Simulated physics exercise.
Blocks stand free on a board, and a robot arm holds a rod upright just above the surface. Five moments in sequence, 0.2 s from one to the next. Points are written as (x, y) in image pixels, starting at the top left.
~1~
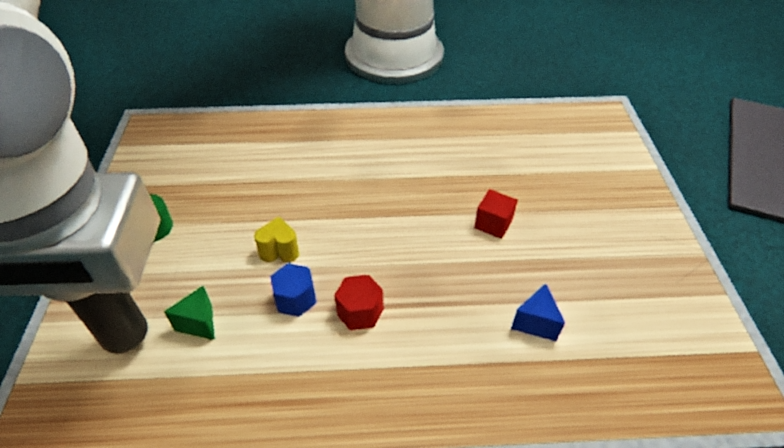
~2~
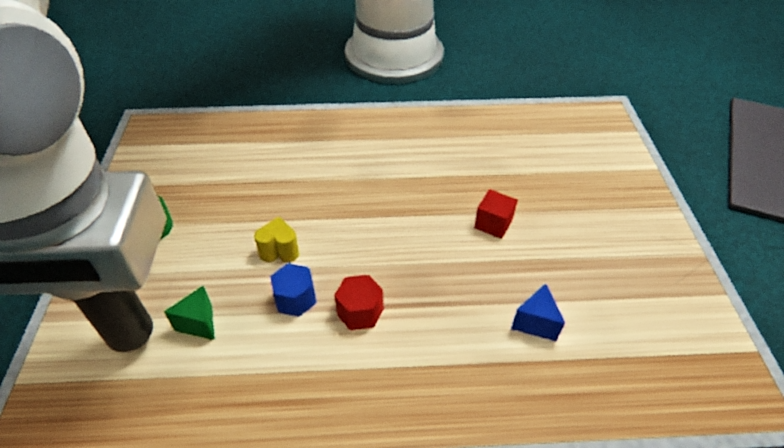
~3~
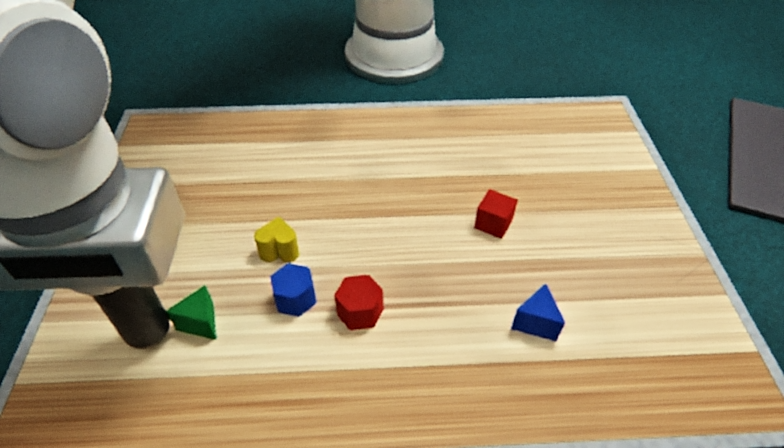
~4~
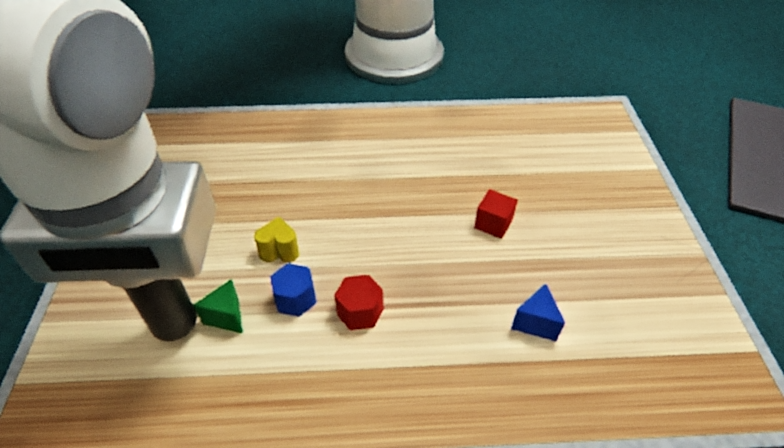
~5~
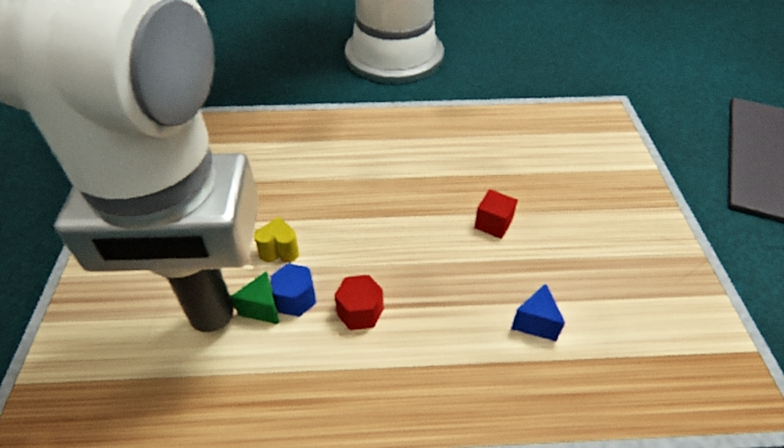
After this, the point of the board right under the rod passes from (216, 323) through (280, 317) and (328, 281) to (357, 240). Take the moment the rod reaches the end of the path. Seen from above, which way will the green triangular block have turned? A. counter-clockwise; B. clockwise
Option A.
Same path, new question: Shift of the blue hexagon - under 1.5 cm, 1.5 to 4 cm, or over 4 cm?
Displaced more than 4 cm.
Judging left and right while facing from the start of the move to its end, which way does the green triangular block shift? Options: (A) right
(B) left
My pick is A.
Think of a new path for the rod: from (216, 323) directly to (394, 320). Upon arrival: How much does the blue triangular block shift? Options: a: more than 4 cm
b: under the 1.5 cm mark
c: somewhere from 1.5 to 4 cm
Choice b: Under the 1.5 cm mark.
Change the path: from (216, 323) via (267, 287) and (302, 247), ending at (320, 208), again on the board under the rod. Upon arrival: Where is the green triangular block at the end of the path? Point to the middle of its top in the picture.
I'd place it at (326, 239), taking the centre of its top.
The first path, step by step. One third of the way, rod (279, 308); green triangular block (319, 276), turned 25° anticlockwise; blue hexagon (344, 257), turned 25° anticlockwise.
Two thirds of the way, rod (327, 272); green triangular block (360, 254), turned 50° anticlockwise; blue hexagon (375, 232), turned 45° anticlockwise; red hexagon (364, 292), turned 15° clockwise.
At the end, rod (356, 231); green triangular block (375, 252), turned 30° anticlockwise; yellow heart block unmoved; blue hexagon (396, 218), turned 15° anticlockwise; red hexagon (364, 292), turned 15° clockwise.
